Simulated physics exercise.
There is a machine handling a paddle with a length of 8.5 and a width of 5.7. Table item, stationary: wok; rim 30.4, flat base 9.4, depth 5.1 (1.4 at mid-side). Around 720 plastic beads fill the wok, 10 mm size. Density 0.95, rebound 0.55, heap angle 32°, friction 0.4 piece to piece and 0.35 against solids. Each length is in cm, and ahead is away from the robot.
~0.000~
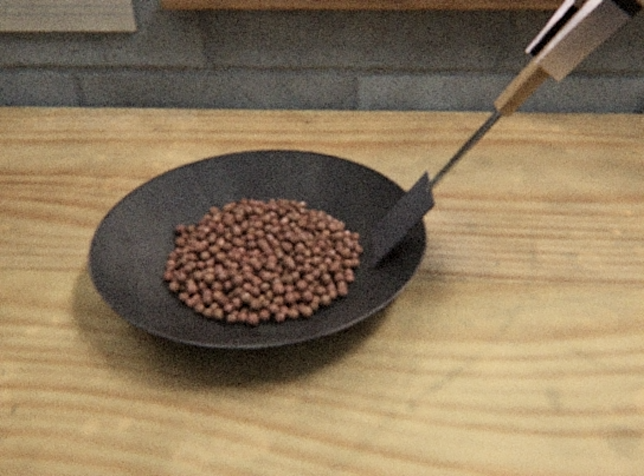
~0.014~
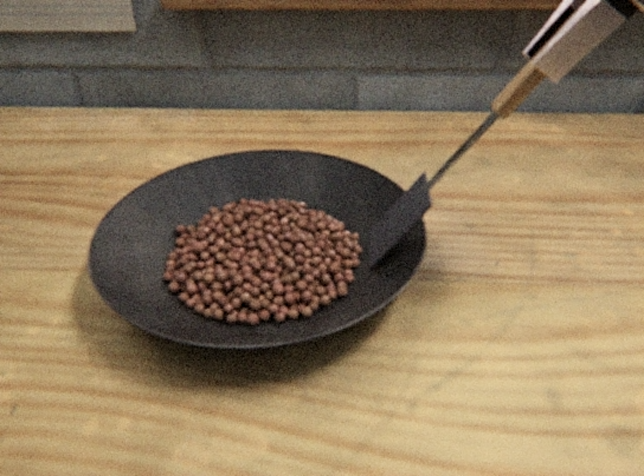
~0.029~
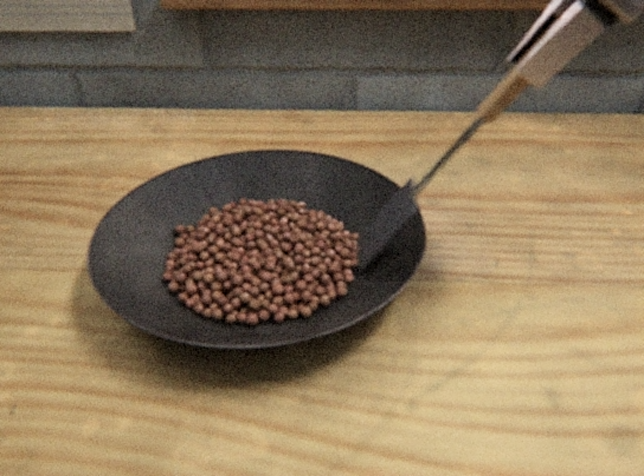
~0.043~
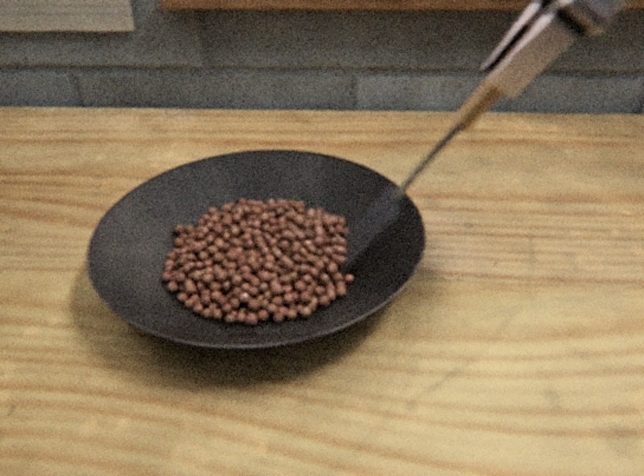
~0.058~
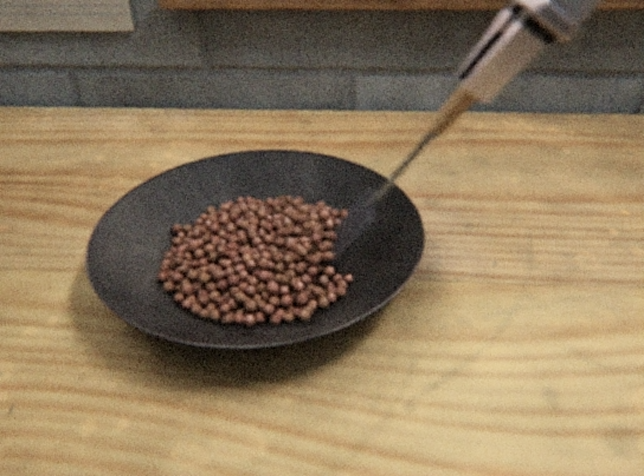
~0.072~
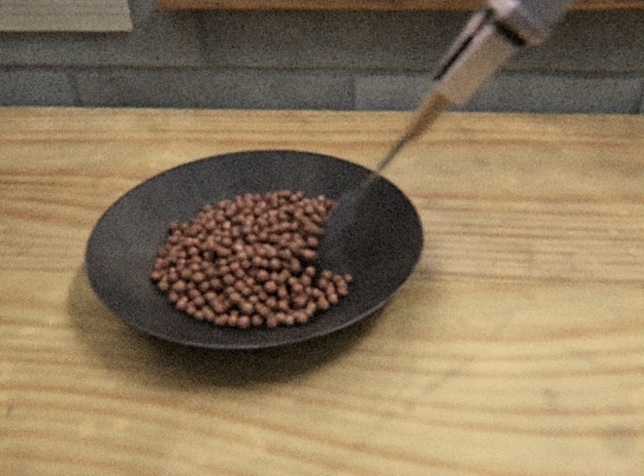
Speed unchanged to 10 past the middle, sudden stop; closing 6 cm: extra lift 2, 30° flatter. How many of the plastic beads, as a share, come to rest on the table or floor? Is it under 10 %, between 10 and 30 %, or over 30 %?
It is between 10 and 30 %.
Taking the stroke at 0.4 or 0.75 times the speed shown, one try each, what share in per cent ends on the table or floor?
First try around 0 %, second try around 15 %.
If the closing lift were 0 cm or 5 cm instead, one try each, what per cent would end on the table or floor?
Roughly 15 per cent, then 20 per cent.
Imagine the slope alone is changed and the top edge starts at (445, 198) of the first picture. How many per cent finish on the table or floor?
20 percent or so.
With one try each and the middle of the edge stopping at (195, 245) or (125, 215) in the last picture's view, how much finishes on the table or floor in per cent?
Try 1: Approx. 5 %; try 2: Approx. 30 %.
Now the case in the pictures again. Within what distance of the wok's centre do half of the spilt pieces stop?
The answer is around 38 cm.
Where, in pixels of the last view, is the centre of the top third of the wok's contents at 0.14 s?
I'd say close to (210, 237).
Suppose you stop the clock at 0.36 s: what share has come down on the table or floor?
Some 15 per cent.
By 0.11 s, sloping 56°, highest piece 9 above the table; 721 in the wok.
By 0.14 s, sloping 49°, highest piece 11 above the table; 720 in the wok, 1 on the blade or in flight.
By 0.36 s, sloping 26°, highest piece 7 above the table; 583 in the wok, 99 on the table or floor, 39 on the blade or in flight.
By 1.41 s, sloping 26°, highest piece 5 above the table; 581 in the wok, 140 on the table or floor.
Final count, 581 in the wok, 140 on the table or floor. That is 19 % on the table or floor.
